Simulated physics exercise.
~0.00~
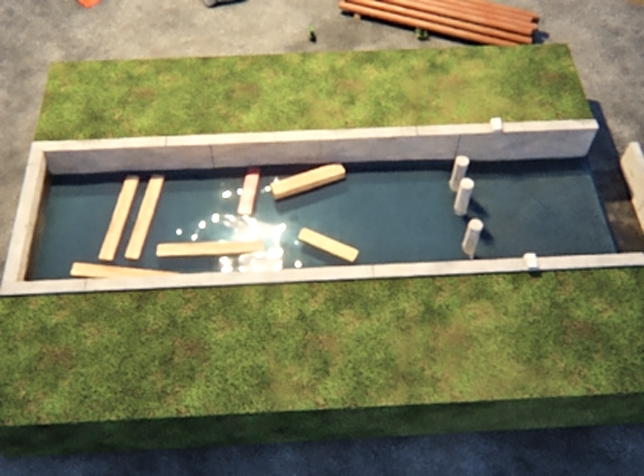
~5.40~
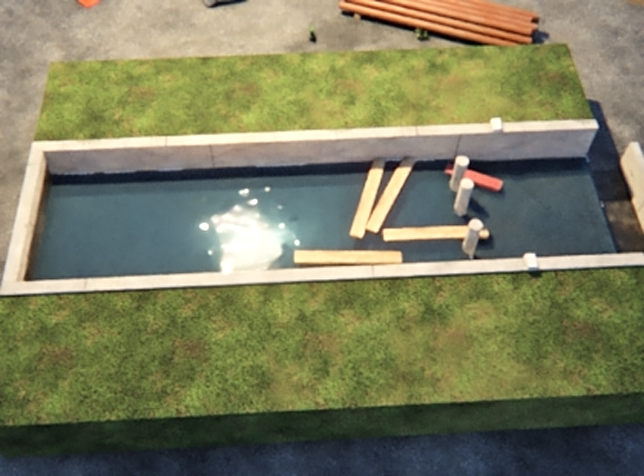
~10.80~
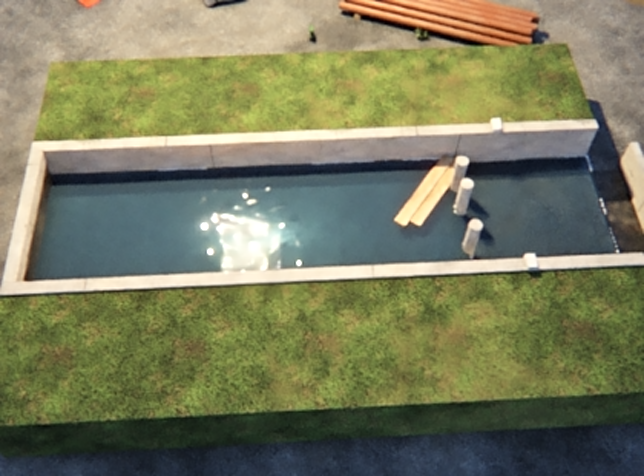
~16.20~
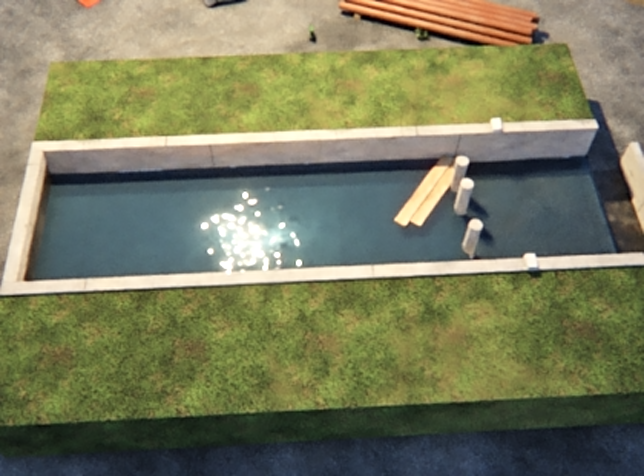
A walled water channel between grassy banks carried pale wooden pieces and a red board to the right toward three upright posts, where most of them slipped past and disappeared, leaving two pale boards resting side by side against the posts.
